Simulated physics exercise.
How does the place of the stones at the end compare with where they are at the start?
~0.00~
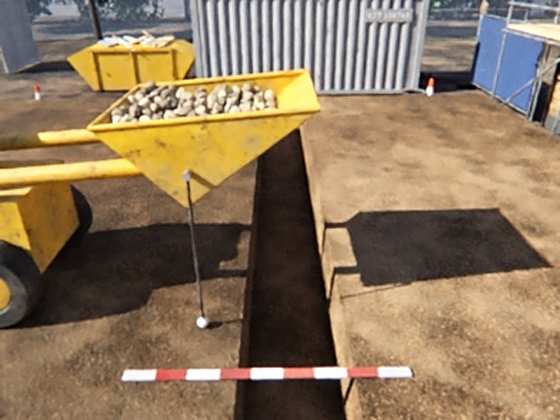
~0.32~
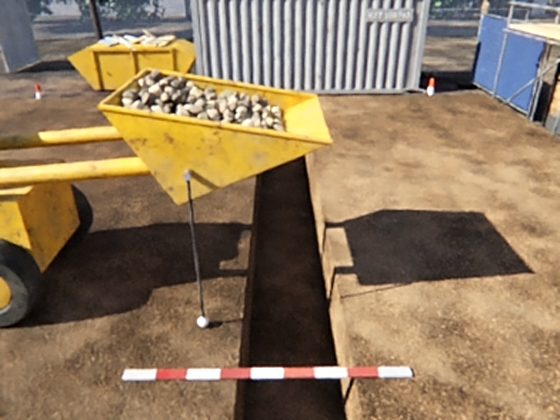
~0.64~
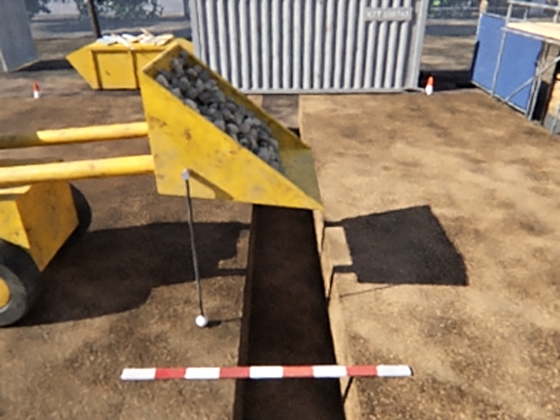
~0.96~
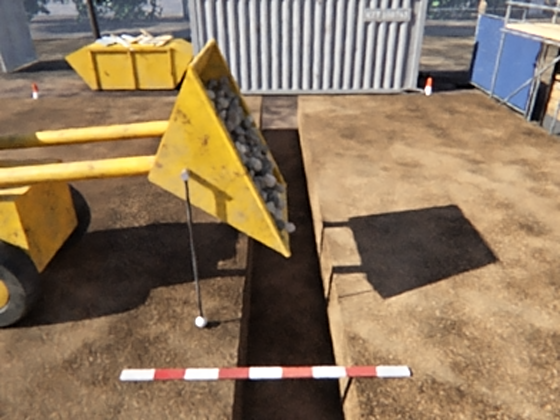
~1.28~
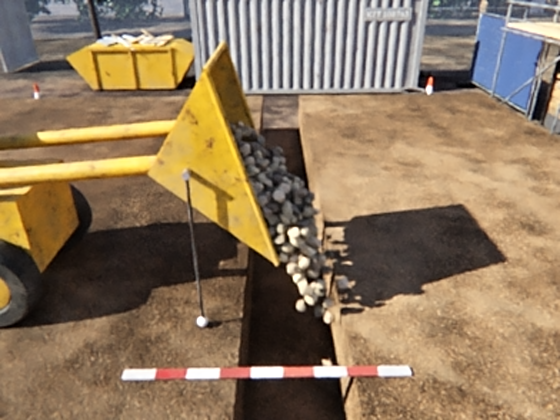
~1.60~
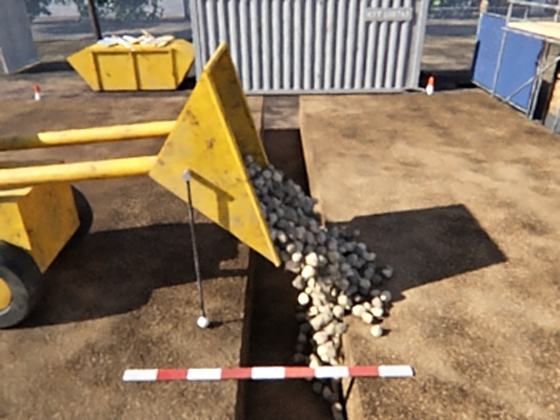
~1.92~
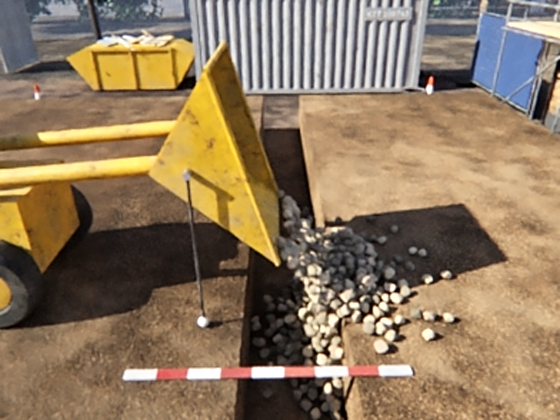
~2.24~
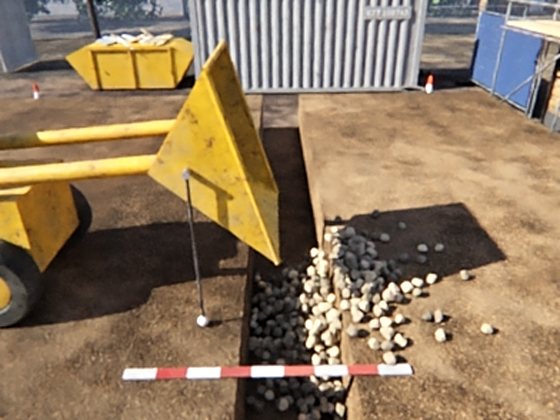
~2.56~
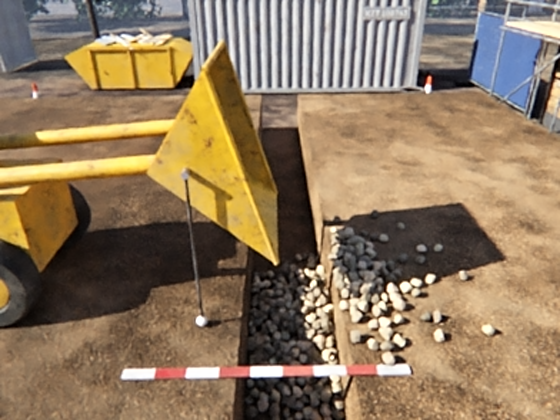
At the start the stones are heaped in the raised yellow bucket. By the end they lie lower and further right, most of them in the trench and the rest scattered on the ground along its right side.
